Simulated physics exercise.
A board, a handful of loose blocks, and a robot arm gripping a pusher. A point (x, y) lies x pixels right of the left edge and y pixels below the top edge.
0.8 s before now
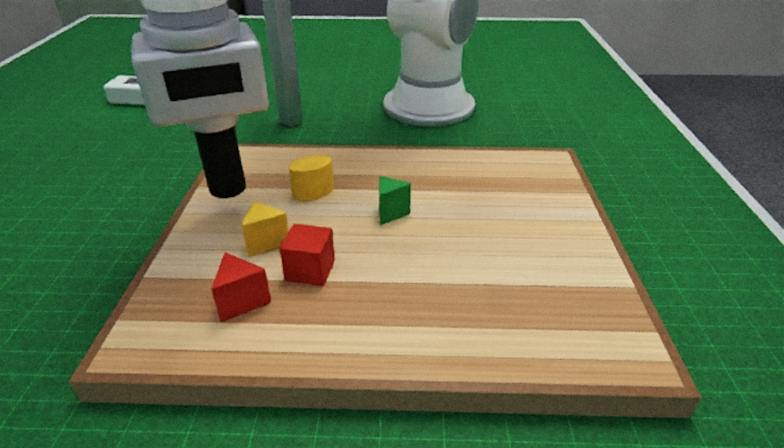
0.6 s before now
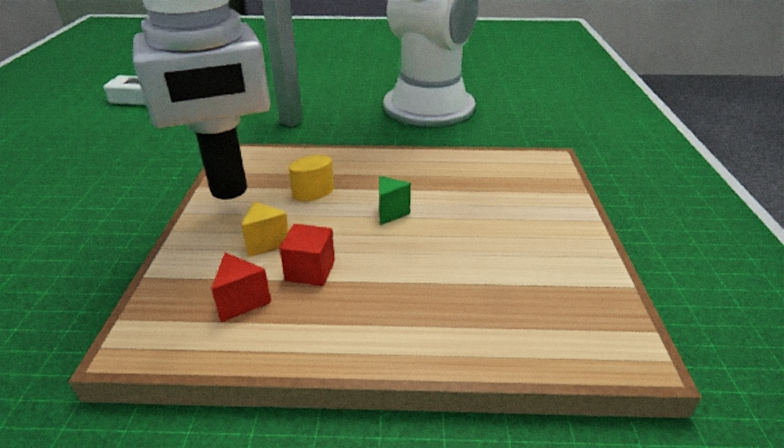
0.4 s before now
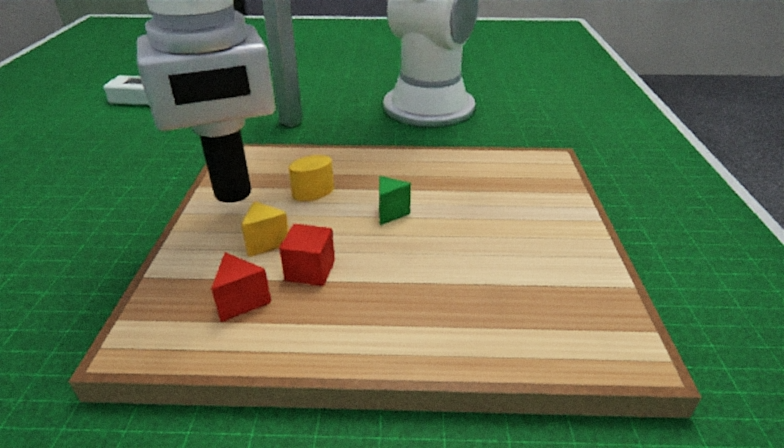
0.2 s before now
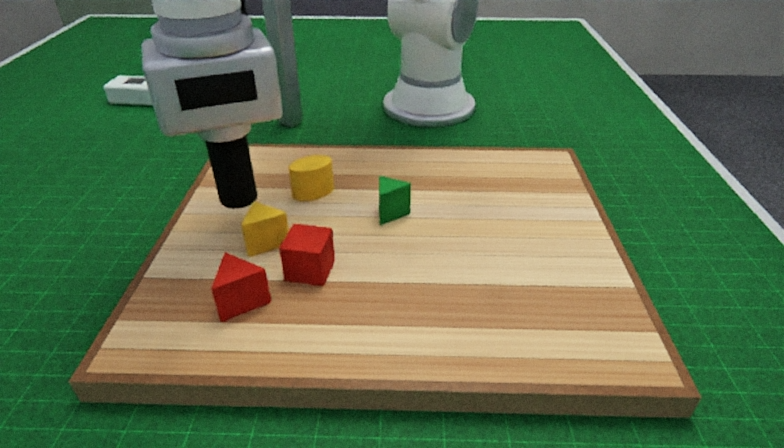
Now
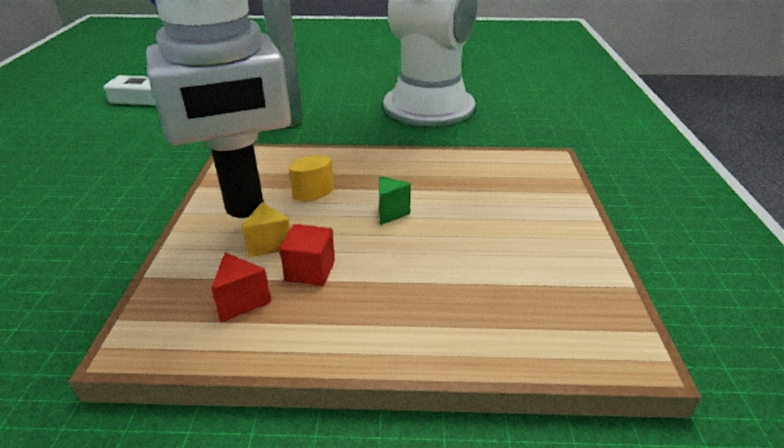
At first, a robot arm holds a black pusher near the back left of a wooden board, behind several red, yellow and green blocks. The pusher then moves slowly forward and slightly right until it reaches the yellow triangular block, which shifts barely at all while the other blocks stay still.
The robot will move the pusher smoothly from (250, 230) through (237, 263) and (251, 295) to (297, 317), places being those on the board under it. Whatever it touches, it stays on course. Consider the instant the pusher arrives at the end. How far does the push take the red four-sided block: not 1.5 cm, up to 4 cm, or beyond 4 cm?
Distance: Below 1.5 cm.
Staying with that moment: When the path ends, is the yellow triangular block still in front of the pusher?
Going by the path, no.
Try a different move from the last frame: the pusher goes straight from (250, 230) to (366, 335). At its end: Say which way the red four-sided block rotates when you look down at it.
From the top: Counterclockwise.
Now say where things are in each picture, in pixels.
In the first picture, tip of the pusher at (228, 190), middles of tops, red triangular block at (234, 269), yellow triangular block at (261, 212), red four-sided block at (306, 237).
In the second picture, pusher at (229, 191), nothing pushed.
In the third picture, pusher at (233, 194), nothing pushed.
In the fourth picture, pusher at (239, 200), nothing pushed.
In the fifth picture, pusher at (245, 208), red triangular block at (234, 269), yellow triangular block at (264, 214), red four-sided block at (306, 237).
On the path given first. One third of the way, pusher at (232, 241); yellow triangular block at (269, 220), turned 15° anticlockwise.
Two thirds of the way, pusher at (247, 272); red triangular block at (238, 289), turned 25° anticlockwise; yellow triangular block at (269, 220), turned 15° anticlockwise.
At the end, pusher at (293, 294); red triangular block at (243, 299); yellow triangular block at (269, 220), turned 15° anticlockwise; red four-sided block unmoved.
